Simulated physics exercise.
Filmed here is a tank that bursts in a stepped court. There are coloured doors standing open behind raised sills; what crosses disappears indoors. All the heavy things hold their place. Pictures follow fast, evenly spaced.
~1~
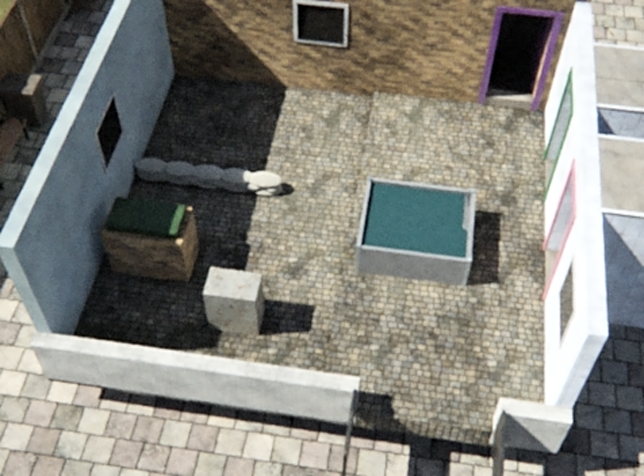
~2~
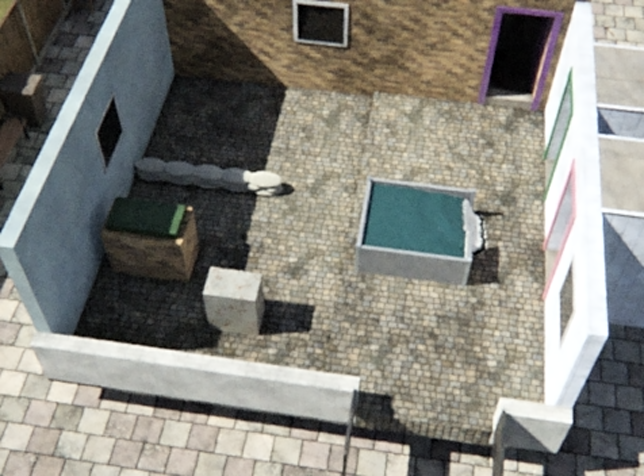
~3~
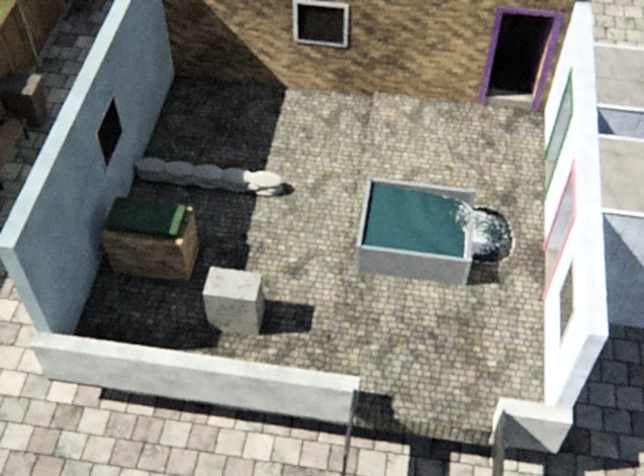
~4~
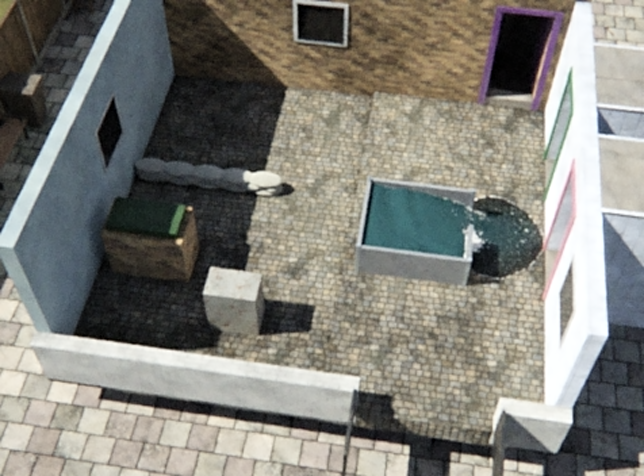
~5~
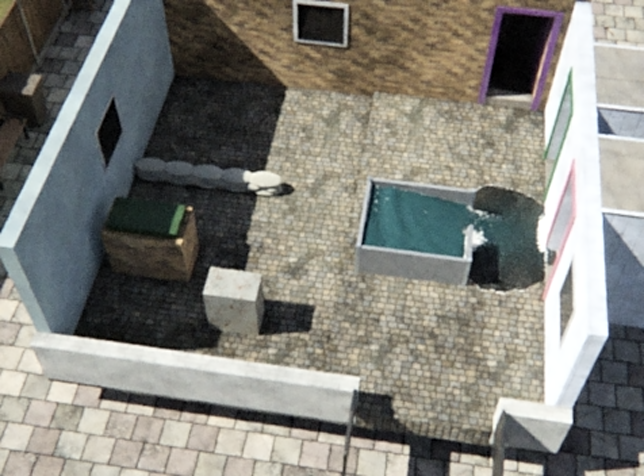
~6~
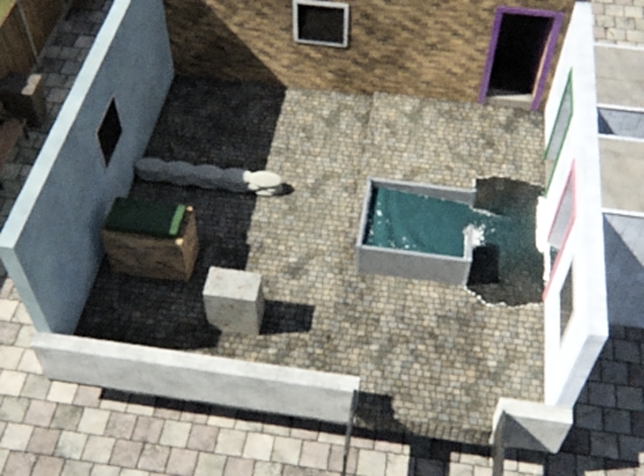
Water burst out of the right side of a raised tank in a walled, paved court, splashed onto the stones, and spread in a widening dark pool to the white wall on the right.
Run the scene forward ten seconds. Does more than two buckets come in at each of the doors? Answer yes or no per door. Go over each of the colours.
The purple door no, the green door yes, the pink door yes.
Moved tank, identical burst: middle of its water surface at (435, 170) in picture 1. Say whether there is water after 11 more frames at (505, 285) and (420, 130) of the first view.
Result: Inundated; spared.
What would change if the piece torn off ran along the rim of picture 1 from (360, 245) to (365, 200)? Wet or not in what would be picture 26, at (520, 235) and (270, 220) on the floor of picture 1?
Respectively: Parched and drenched.
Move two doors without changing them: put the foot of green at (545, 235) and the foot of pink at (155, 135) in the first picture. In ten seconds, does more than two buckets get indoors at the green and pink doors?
First the green door, which crosses the line, then the pink door, which stays on the safe side.
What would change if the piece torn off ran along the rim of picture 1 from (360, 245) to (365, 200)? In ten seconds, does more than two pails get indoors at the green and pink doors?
As it turns out, the green door falls short while the pink door falls short.
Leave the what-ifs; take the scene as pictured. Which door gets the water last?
That would be the purple door.
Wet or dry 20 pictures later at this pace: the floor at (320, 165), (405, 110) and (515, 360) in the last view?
First spot spared, second spot submerged, third spot submerged.
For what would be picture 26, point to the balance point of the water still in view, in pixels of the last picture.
I'd say near (455, 225).
A moment on, water covers 10 % of the floor; the purple door not reached, the green door under two buckets in, the pink door over two buckets in.
Next, water covers 15 % of the floor; the purple door wet at the sill, nothing in, the green door over two buckets in, the pink door far over two buckets in.
Then, water covers 25 % of the floor; the purple door under two buckets in, the green door over two buckets in, the pink door far over two buckets in.
Later, water covers 40 % of the floor; the purple door under two buckets in, the green door over two buckets in, the pink door far over two buckets in.
In the end, water covers 60 % of the floor; the purple door under two buckets in, the green door over two buckets in, the pink door far over two buckets in.
